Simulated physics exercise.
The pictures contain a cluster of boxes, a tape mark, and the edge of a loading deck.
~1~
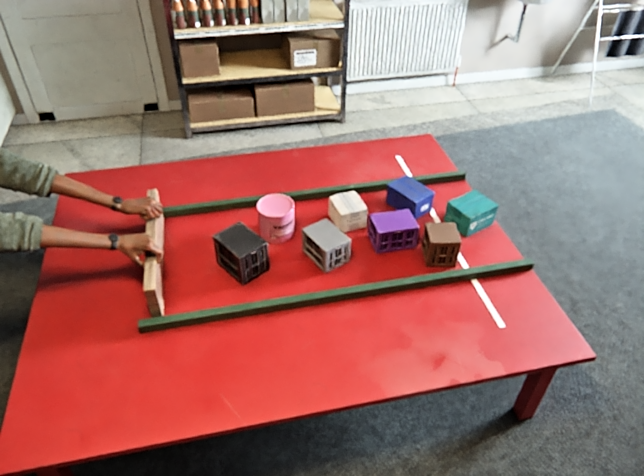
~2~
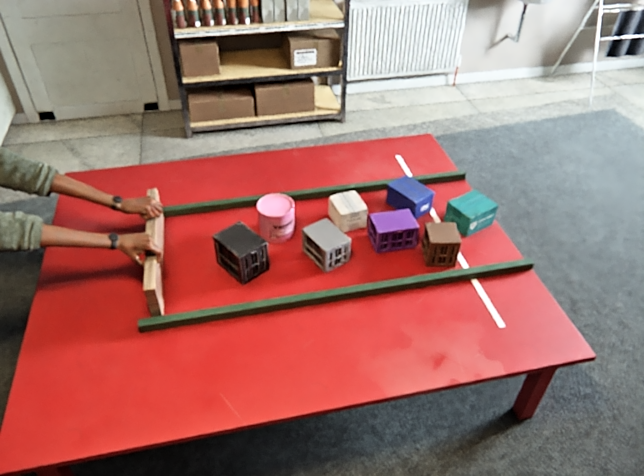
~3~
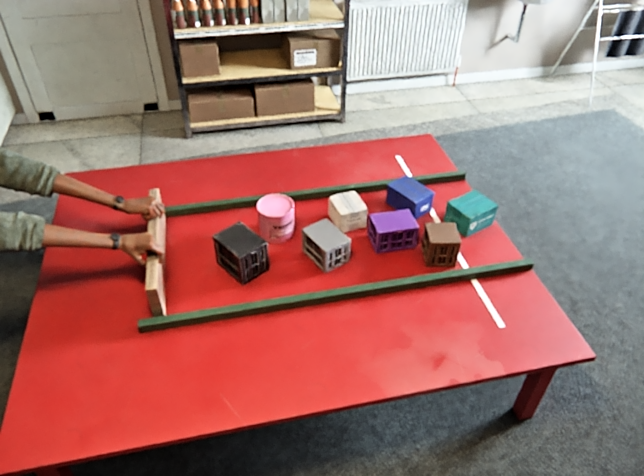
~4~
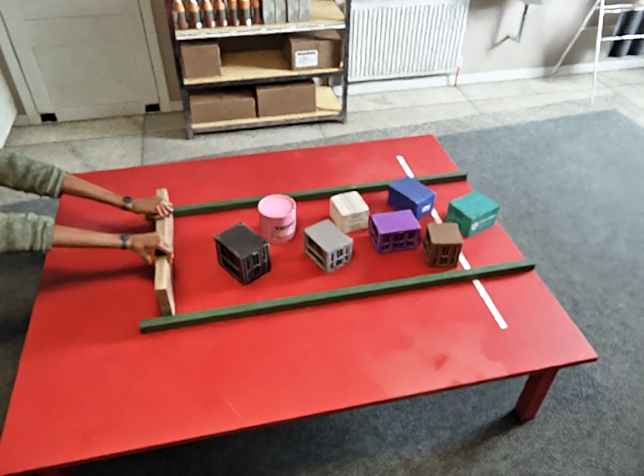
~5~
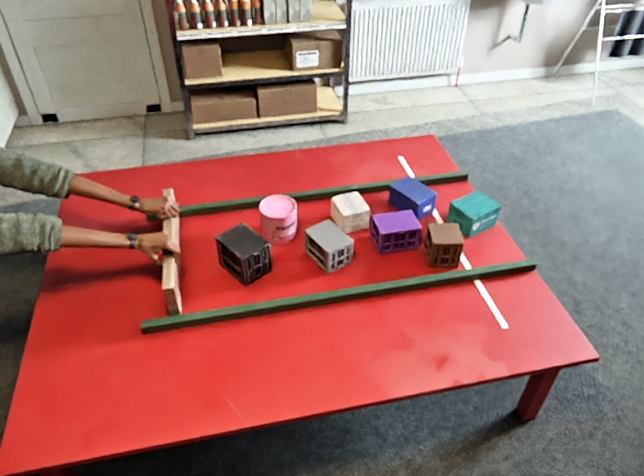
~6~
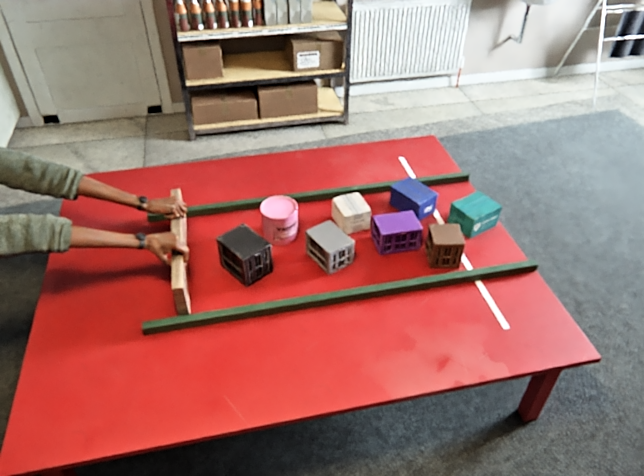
Two hands holding a wooden plank still, then sliding it slowly right between green rails toward unmoving coloured boxes on a red table.
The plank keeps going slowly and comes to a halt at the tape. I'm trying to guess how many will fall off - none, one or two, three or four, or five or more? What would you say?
When it halts, three, or four, of them have come off.
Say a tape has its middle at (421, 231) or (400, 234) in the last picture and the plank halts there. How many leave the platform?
It would be 1 and 1.
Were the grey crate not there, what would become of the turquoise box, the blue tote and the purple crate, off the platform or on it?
Note: Turquoise box falls away / blue tote falls away / purple crate stays up top.
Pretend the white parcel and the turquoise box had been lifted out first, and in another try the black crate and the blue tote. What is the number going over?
Counts - first: 1, second: 1.
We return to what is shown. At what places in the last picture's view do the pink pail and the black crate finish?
Pink pail at about (453, 197), black crate at about (471, 227).
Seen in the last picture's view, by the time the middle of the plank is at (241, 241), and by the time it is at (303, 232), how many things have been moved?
Counting first: 1, next 3.
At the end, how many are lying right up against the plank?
My count gives 2.
Soon after, none off yet; turquoise box at rest near (474, 214); brown crate at rest near (444, 246); blue tote at rest near (413, 200).
After that, none off yet; turquoise box moving near (478, 214); brown crate displaced a little near (458, 247); blue tote displaced a little near (423, 197).
In the end, the number that fall off is three or four; gone, purple crate, blue tote and turquoise box.
